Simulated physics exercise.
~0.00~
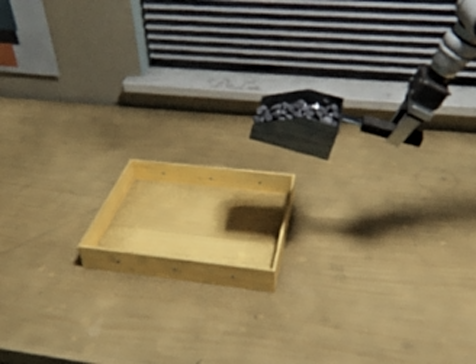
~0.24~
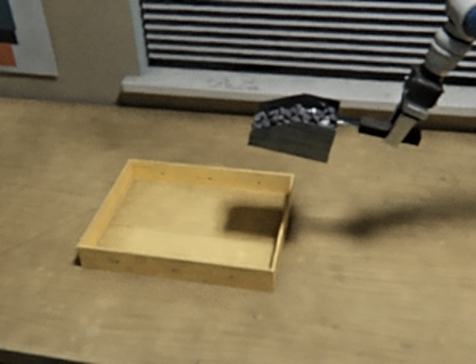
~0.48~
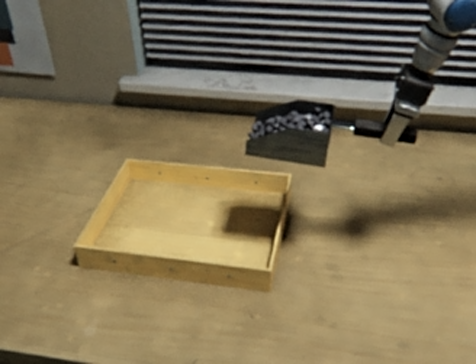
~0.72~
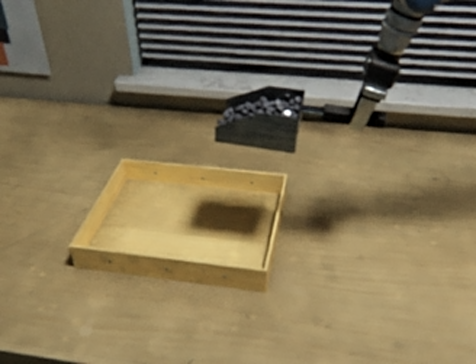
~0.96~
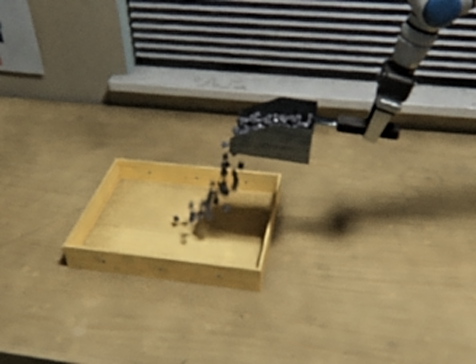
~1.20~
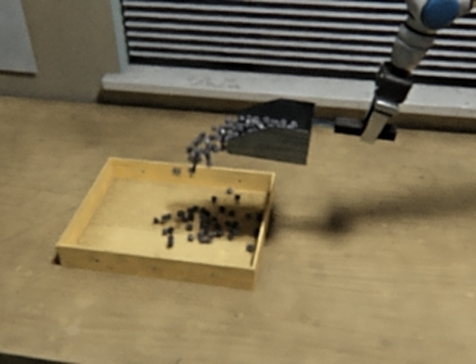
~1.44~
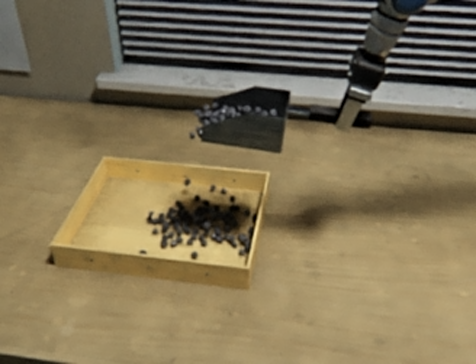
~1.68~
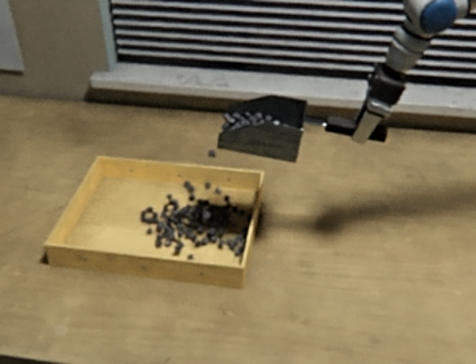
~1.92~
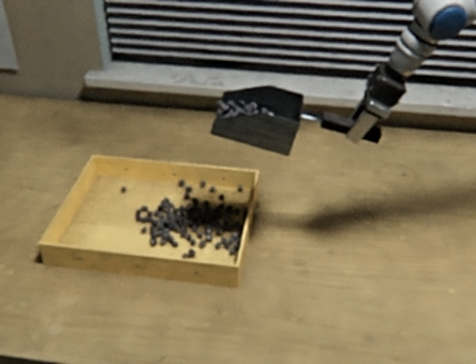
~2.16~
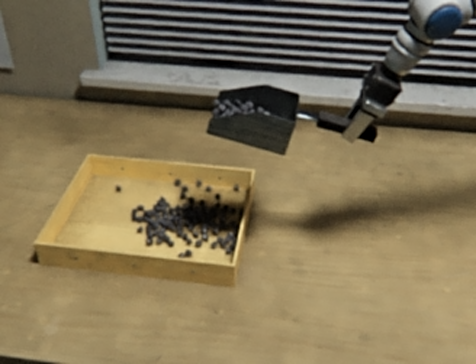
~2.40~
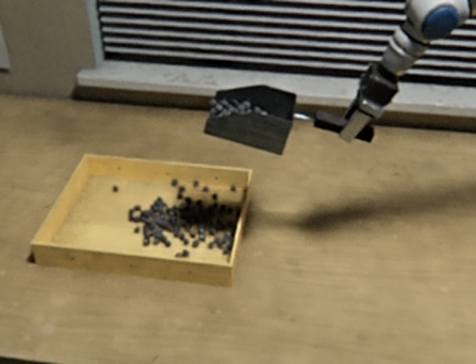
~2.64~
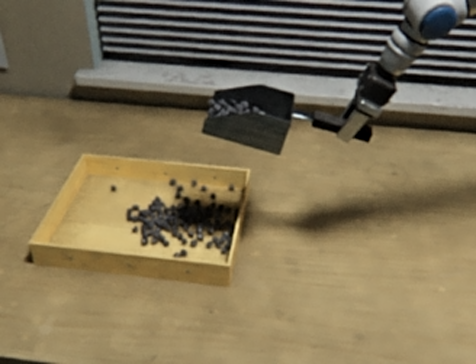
On a wooden table, a robot arm jerks a dark scoop, spilling many dark pebbles into a tray, some staying in the scoop.
